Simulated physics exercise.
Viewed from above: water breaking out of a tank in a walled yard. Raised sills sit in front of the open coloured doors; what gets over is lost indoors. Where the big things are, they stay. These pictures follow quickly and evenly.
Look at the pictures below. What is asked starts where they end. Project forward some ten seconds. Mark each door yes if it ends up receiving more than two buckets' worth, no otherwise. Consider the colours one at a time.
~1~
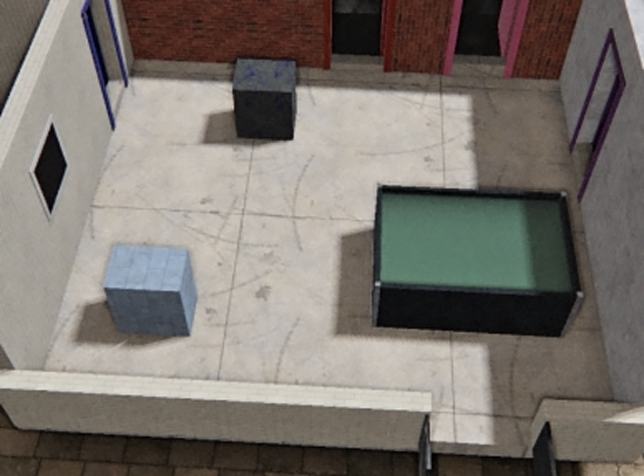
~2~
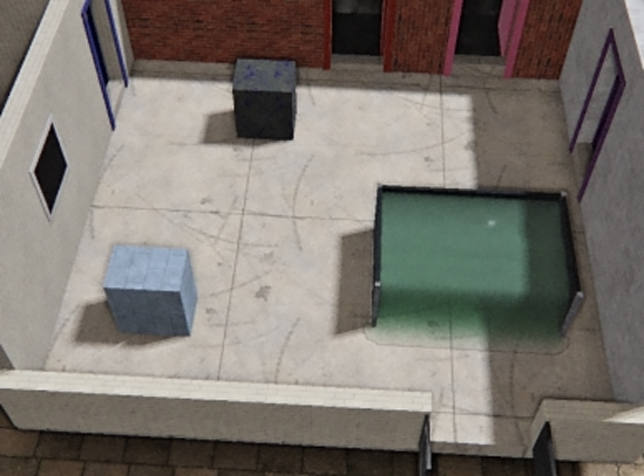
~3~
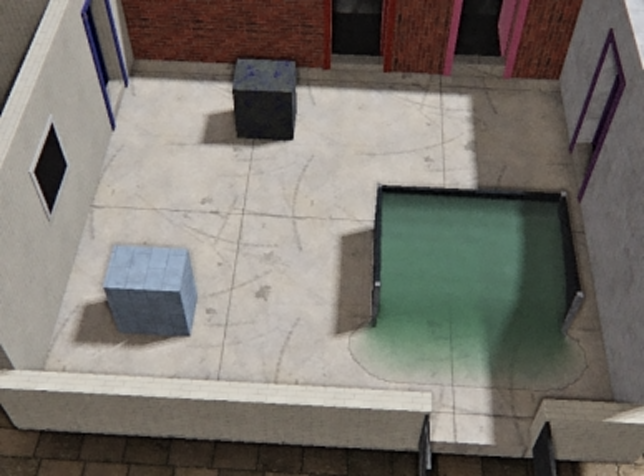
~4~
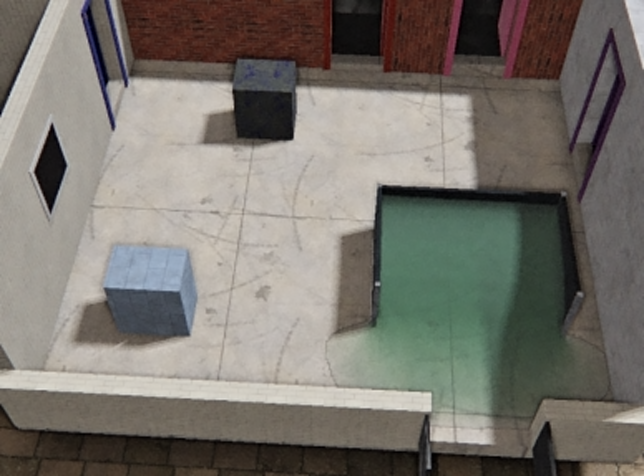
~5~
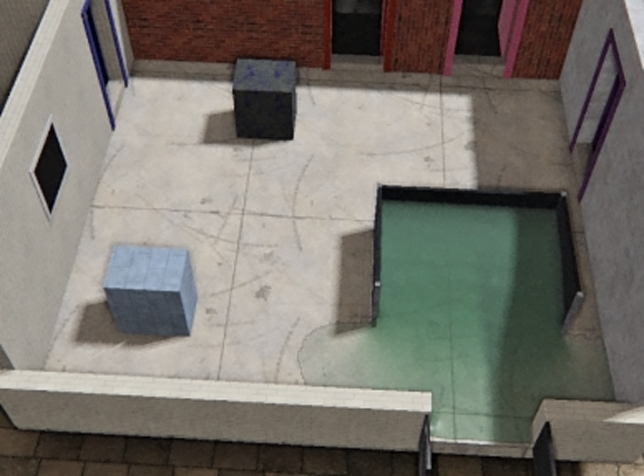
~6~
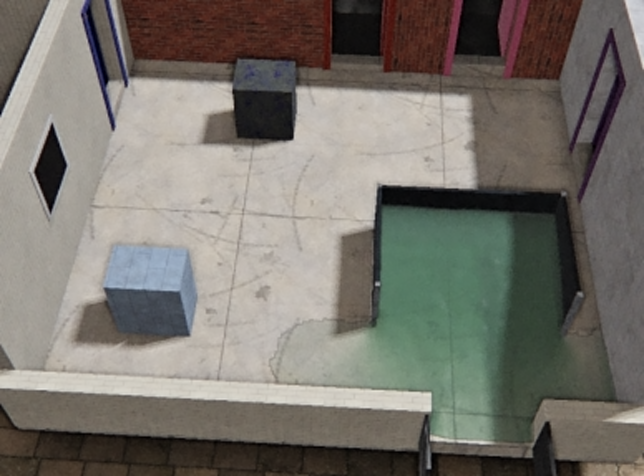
Pink door - no, purple door - no, blue door - no, red door - no.
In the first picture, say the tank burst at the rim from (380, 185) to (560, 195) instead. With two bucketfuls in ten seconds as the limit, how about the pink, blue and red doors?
I reckon the pink door gets too much, the blue door keeps within bounds too, and the red door gets too much.
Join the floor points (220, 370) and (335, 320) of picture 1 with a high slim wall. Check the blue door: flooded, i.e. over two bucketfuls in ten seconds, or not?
Taken separately, blue falls below the limit.
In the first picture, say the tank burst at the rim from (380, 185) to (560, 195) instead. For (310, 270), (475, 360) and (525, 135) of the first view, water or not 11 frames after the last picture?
Going in your order, I'd say still bare, then still bare, then drenched.
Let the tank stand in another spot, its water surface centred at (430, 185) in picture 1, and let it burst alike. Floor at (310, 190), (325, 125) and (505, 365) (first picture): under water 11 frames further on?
Going through the three spots in turn: Stays untouched, stays untouched, gets wet.
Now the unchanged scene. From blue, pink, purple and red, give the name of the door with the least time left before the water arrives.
First comes the one in purple.
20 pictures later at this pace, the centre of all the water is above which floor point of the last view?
The water's centre sits above (399, 321).
A moment on, water covers 15 % of the floor; the pink door not reached, the purple door not reached, the blue door not reached, the red door not reached.
Next, water covers 25 % of the floor; the pink door not reached, the purple door not reached, the blue door not reached, the red door not reached.
Then, water covers 50 % of the floor; the pink door not reached, the purple door wet at the sill, nothing in, the blue door not reached, the red door not reached.
Later, water covers 75 % of the floor; the pink door wet at the sill, nothing in, the purple door wet at the sill, nothing in, the blue door wet at the sill, nothing in, the red door wet at the sill, nothing in.
In the end, water covers 95 % of the floor; the pink door wet at the sill, nothing in, the purple door wet at the sill, nothing in, the blue door wet at the sill, nothing in, the red door wet at the sill, nothing in.
